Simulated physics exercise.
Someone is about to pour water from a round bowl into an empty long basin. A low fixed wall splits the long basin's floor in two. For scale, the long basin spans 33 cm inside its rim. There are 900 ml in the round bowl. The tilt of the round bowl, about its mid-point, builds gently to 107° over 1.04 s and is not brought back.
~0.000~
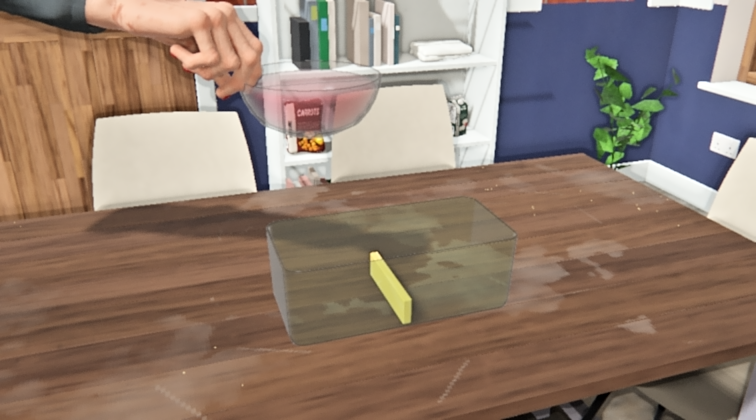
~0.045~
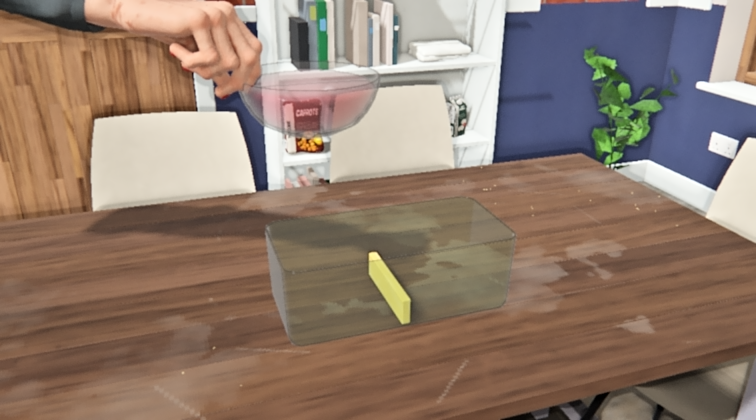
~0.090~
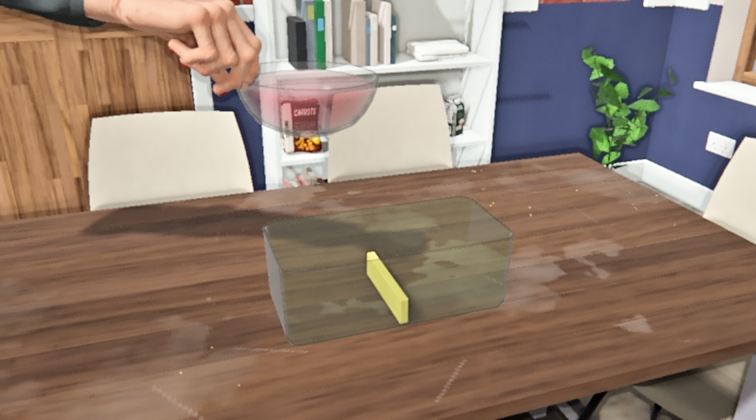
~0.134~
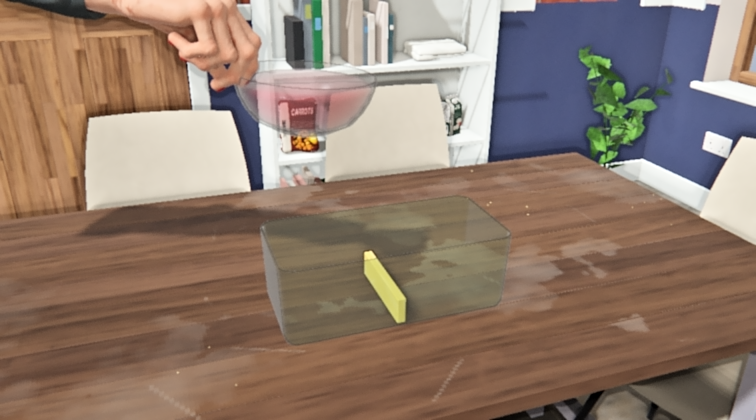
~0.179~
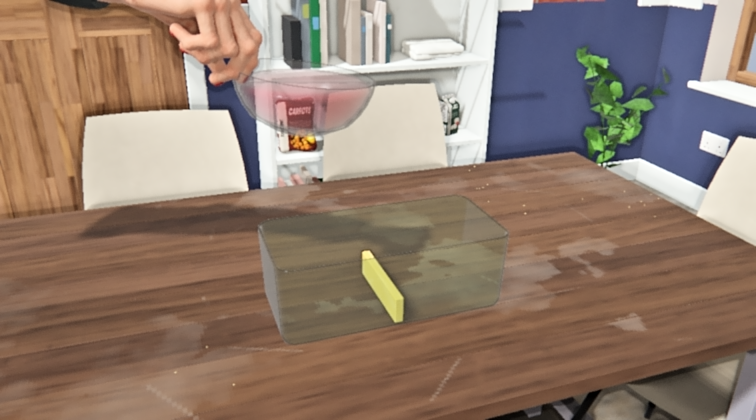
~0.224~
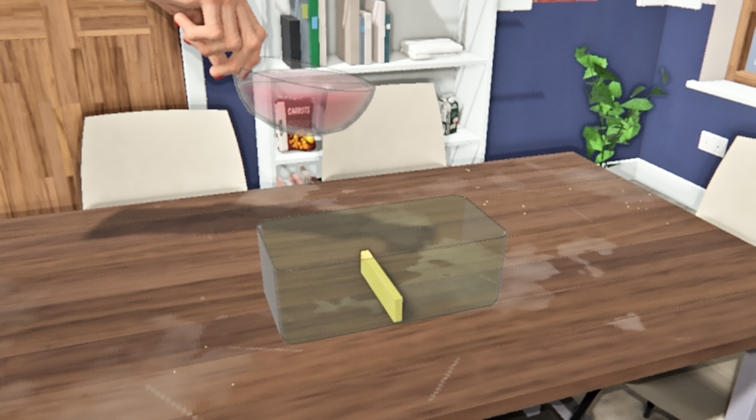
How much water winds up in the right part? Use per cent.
The far part has some 78 per cent.
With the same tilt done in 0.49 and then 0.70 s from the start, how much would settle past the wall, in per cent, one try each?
First 60, then 70 per cent.
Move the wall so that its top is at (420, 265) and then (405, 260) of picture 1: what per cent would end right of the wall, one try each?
First 55, then 75 per cent.
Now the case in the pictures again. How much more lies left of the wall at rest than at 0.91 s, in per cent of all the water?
Some 6 per cent.
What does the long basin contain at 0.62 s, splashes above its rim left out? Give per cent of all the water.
Some 20 per cent.
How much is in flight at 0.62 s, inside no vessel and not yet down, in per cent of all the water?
About 50 per cent.
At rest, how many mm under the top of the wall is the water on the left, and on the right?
Some 30 mm on the left and 8 mm on the right.
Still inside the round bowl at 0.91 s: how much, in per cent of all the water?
About 0 per cent.
By 0.62 s the tilt is 69° and 30 per cent is still to pour, 1 is left of the wall and 19 right of it.
By 0.91 s the tilt is 103° and 0 per cent is still to pour, 15 is left of the wall and 77 right of it.
By 1.21 s the tilt is 107° and 0 per cent is still to pour, 19 is left of the wall and 79 right of it.
By 1.54 s the tilt is 107° and 0 per cent is still to pour, 21 is left of the wall and 77 right of it.
At rest 20 per cent lies left of the wall, 78 right of it and 2 outside.
